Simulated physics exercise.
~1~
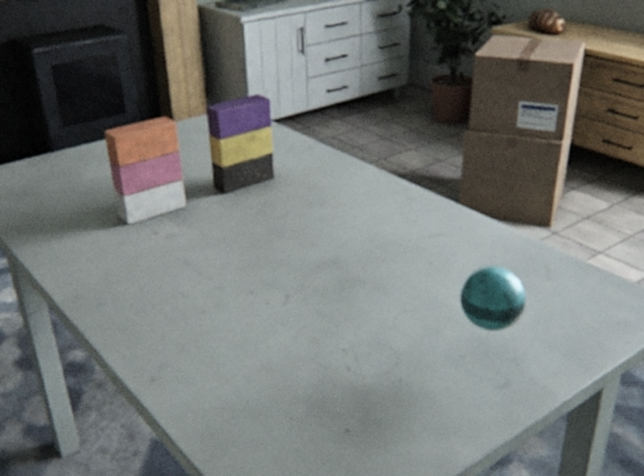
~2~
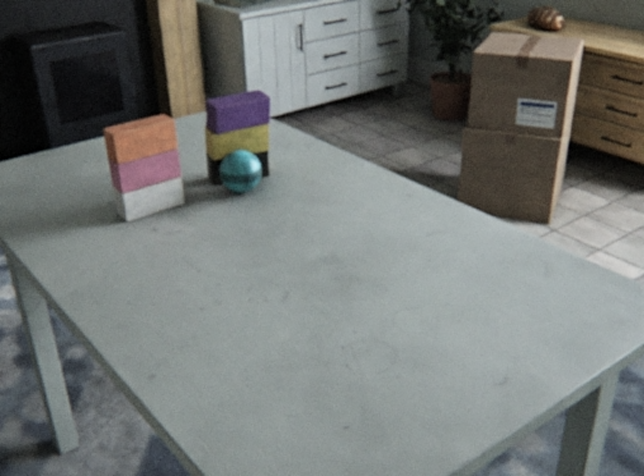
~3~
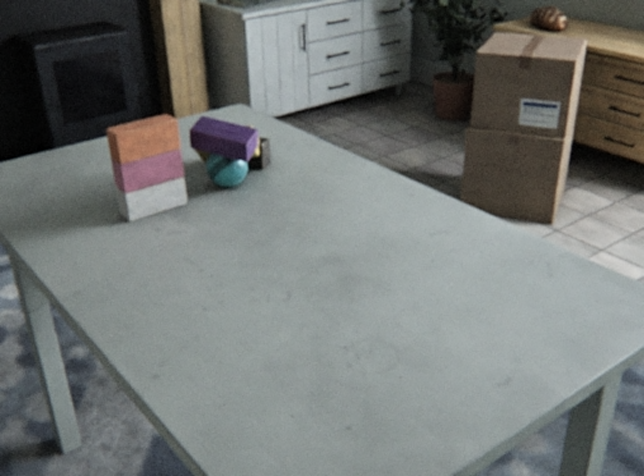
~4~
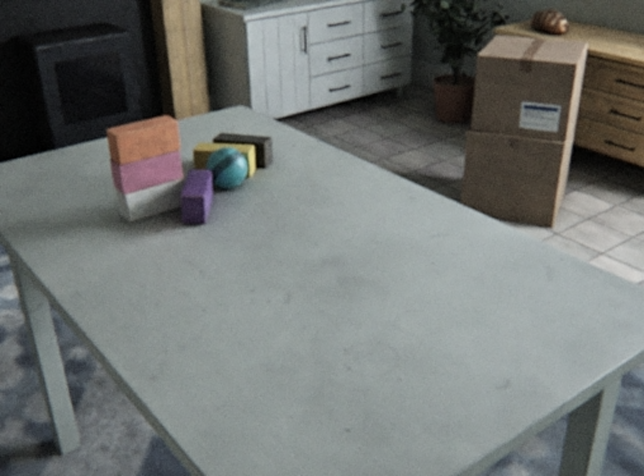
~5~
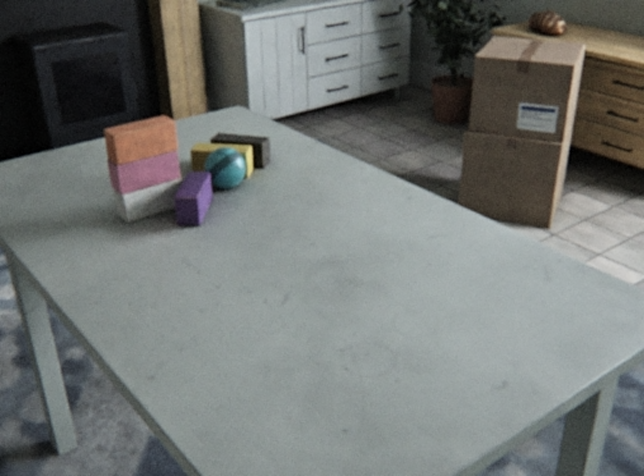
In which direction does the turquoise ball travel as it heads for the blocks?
The turquoise ball travels to the left, as the viewer sees it, toward the stack with the purple block on top.
